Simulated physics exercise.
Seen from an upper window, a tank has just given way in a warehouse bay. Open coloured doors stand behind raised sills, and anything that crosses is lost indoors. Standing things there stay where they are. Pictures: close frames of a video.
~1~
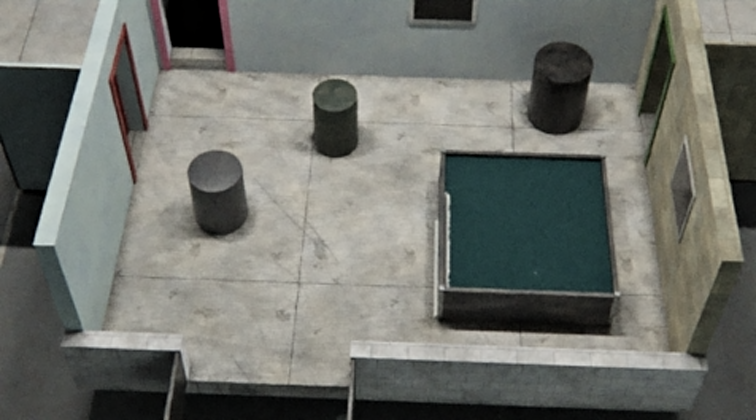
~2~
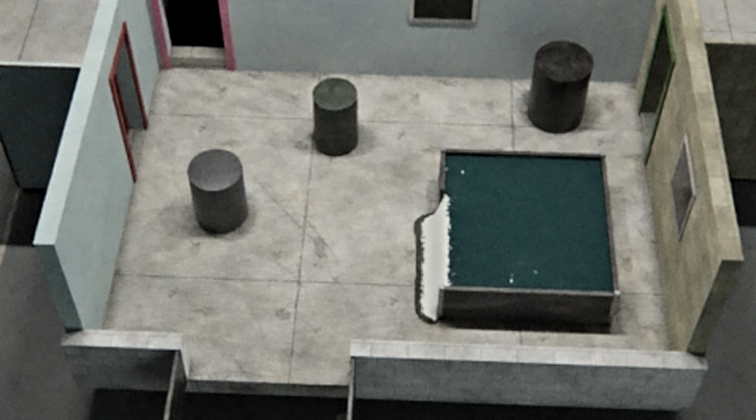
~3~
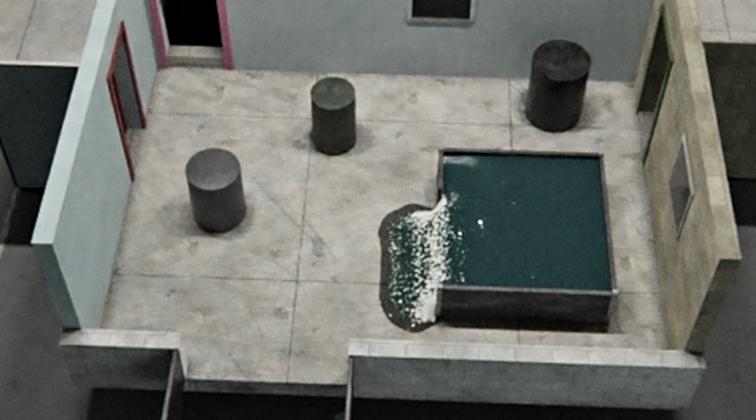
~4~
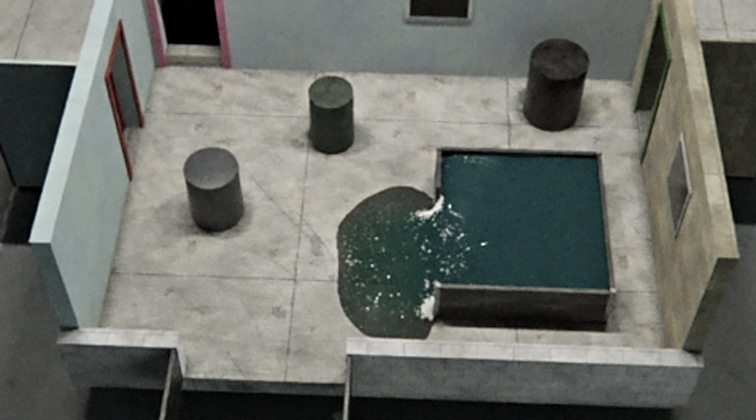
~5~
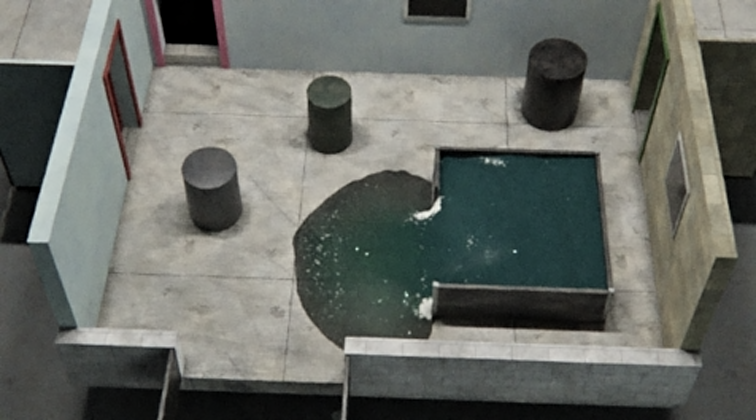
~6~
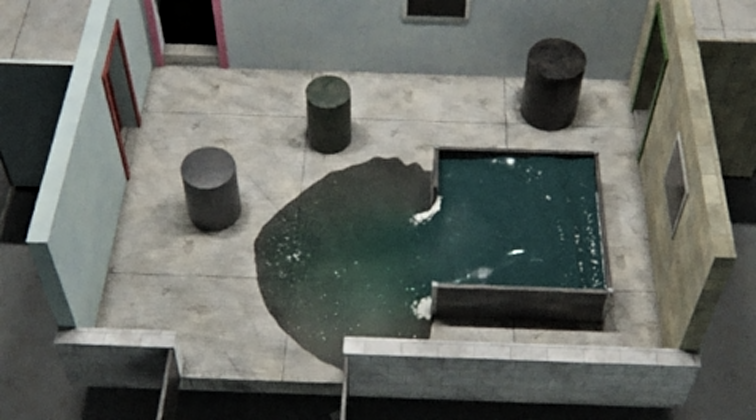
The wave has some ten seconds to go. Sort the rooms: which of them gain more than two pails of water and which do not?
The green door gains no more; the red door gains more; the pink door gains no more.
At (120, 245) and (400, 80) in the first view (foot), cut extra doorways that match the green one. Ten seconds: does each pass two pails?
Well, the first one overshoots and the other one doesn't reach it.
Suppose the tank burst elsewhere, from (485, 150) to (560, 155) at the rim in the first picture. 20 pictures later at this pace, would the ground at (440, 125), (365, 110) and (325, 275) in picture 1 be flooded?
In turn: Swamped, swamped, untouched.
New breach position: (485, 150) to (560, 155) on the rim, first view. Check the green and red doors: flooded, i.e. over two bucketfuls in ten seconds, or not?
Looking at it, the green door ends up above and the red door ends up above.
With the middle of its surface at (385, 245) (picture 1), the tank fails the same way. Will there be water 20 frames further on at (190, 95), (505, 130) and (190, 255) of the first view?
Point by point: Swamped; still bare; swamped.
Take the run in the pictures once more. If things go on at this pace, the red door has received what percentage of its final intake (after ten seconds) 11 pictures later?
Result: 0 % of the ten-second total.
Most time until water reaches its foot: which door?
That would be the green door.
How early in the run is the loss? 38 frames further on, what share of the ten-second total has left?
It comes to around 65 per cent.
A moment on, water covers 40 % of the floor; the green door not reached, the red door not reached, the pink door not reached.
Next, water covers 50 % of the floor; the green door not reached, the red door wet at the sill, nothing in, the pink door not reached.
Then, water covers 55 % of the floor; the green door not reached, the red door under two buckets in, the pink door wet at the sill, nothing in.
Later, water covers 65 % of the floor; the green door not reached, the red door over two buckets in, the pink door wet at the sill, nothing in.
In the end, water covers 85 % of the floor; the green door wet at the sill, nothing in, the red door far over two buckets in, the pink door wet at the sill, nothing in.
